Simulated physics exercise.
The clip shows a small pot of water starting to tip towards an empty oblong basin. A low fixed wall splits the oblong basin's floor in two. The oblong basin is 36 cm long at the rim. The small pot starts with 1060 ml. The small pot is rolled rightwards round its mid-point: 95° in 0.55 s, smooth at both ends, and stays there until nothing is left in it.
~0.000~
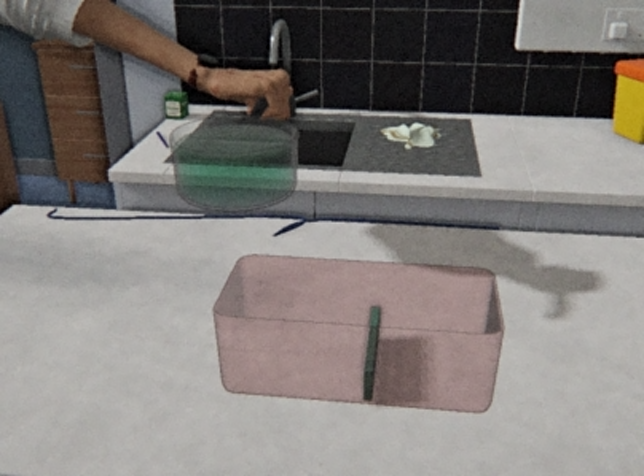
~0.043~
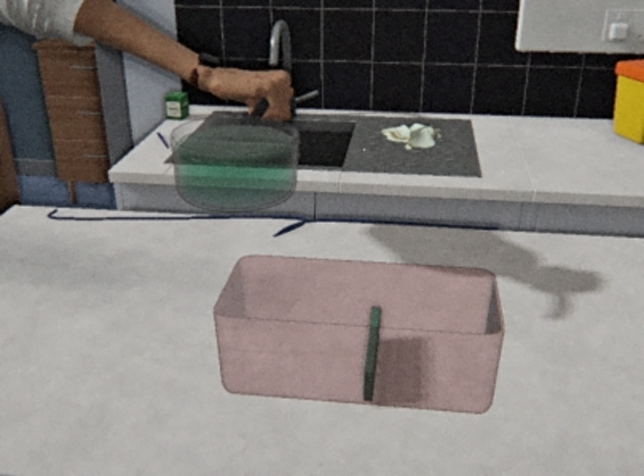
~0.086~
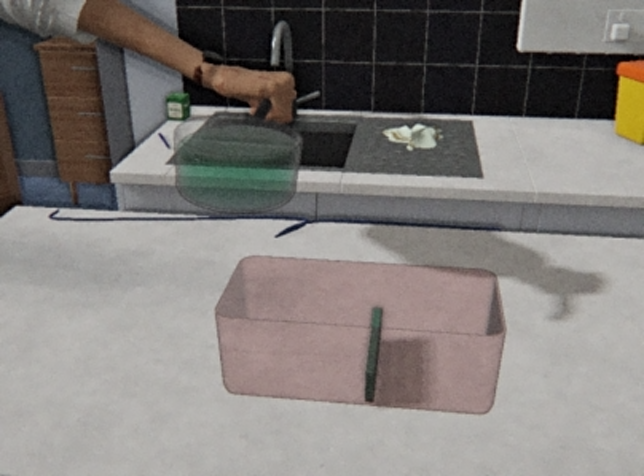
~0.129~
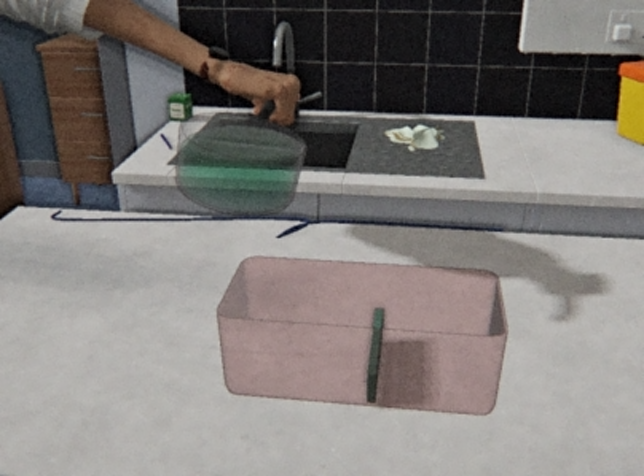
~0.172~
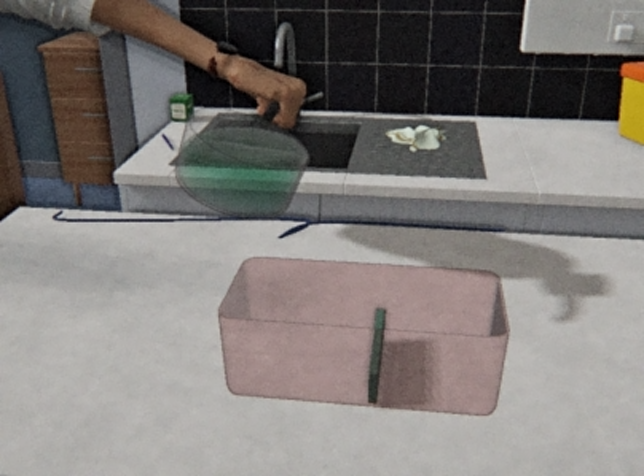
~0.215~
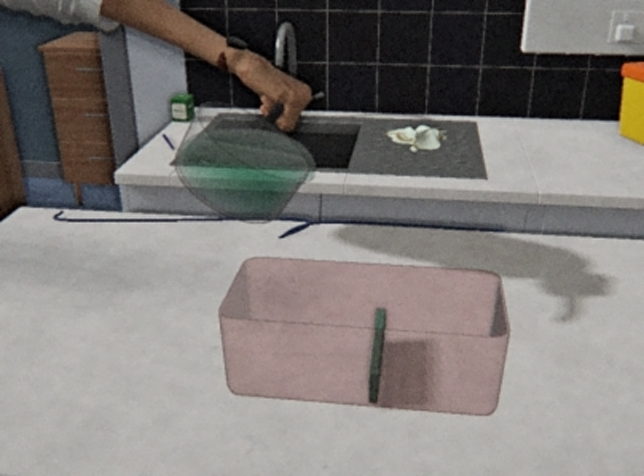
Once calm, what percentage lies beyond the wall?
The far part has some 13 per cent.
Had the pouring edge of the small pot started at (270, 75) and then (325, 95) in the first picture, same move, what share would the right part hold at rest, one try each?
First 5, then 60 per cent.
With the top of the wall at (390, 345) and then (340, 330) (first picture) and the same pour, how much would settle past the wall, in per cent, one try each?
In turn about 15 and 60 per cent.
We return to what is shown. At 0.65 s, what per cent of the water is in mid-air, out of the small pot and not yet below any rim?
Some 8 per cent.
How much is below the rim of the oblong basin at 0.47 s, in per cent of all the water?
Some 18 per cent.
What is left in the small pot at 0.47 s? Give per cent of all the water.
Some 30 per cent.
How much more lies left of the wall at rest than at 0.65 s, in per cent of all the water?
Near 8 in a hundred.
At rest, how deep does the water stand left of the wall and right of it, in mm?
Some 28 mm on the left and 6 mm on the right.
After 0.47 s the tilt is 90° and 30 per cent is still to pour, 18 is left of the wall and 1 right of it.
After 0.65 s the tilt is 95° and 9 per cent is still to pour, 73 is left of the wall and 10 right of it.
After 0.84 s the tilt is 95° and 3 per cent is still to pour, 75 is left of the wall and 11 right of it.
After 1.05 s the tilt is 95° and 1 per cent is still to pour, 80 is left of the wall and 12 right of it.
In the end 81 per cent lies left of the wall, 13 right of it and 6 outside.
